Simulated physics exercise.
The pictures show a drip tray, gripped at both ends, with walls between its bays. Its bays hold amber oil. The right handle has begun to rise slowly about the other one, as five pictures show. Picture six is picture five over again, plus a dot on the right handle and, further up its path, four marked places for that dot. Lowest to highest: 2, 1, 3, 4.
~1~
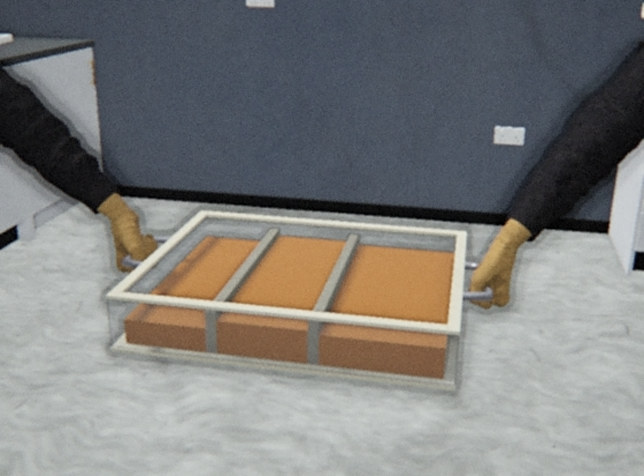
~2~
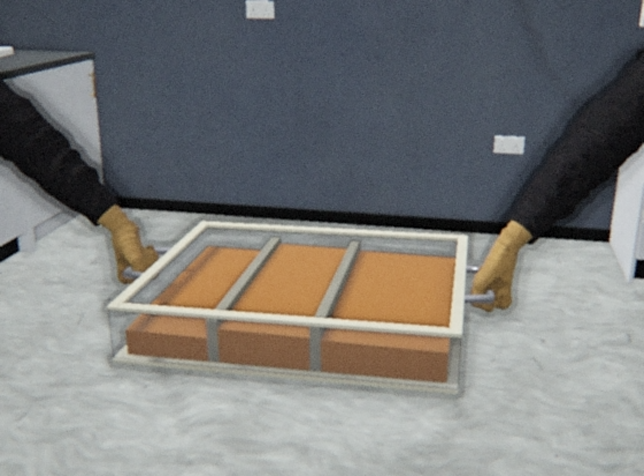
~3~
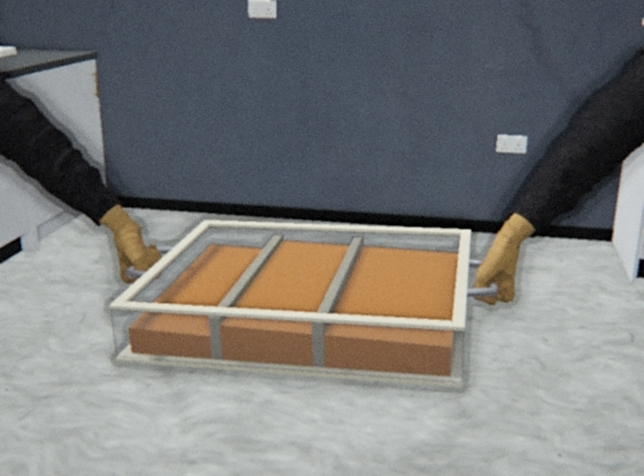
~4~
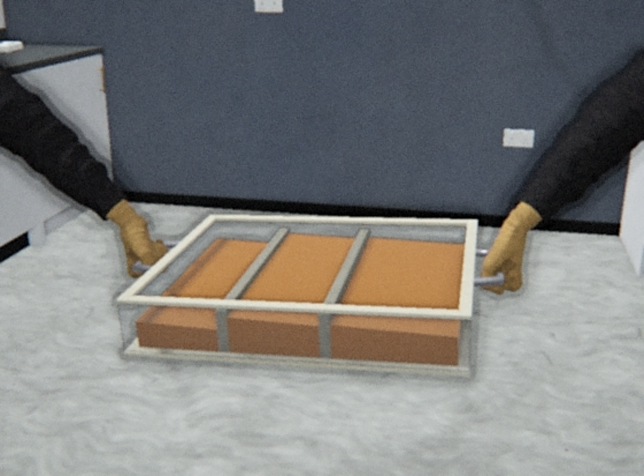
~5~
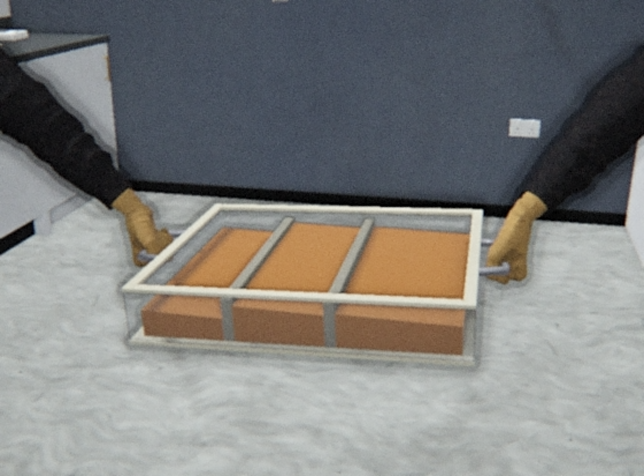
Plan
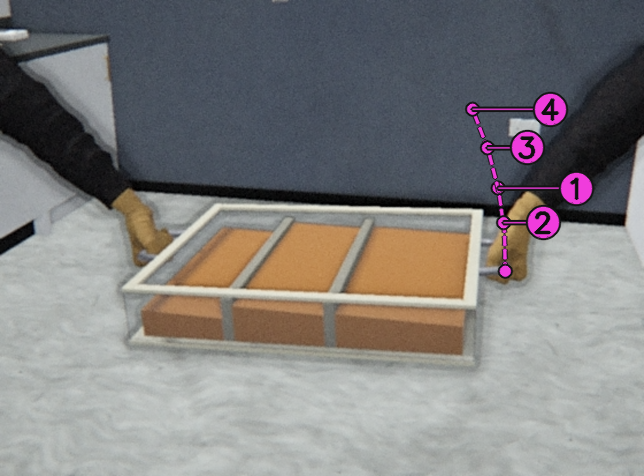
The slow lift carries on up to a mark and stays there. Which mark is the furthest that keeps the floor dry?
The limit is 1.
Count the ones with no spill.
Two.
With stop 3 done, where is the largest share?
That is the left bay.
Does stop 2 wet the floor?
No, not at all.
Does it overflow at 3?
Yes.
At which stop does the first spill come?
Stop 3.
On the marked copy, 1 at (498, 188); 2 at (503, 222); 3 at (487, 147); 4 at (472, 109).
With 1, nothing spills; the right bay holds the most.
With 2, nothing spills; the right bay holds the most.
With 3, about 9 % goes over the rim.
With 4, about 26 % goes over the rim.
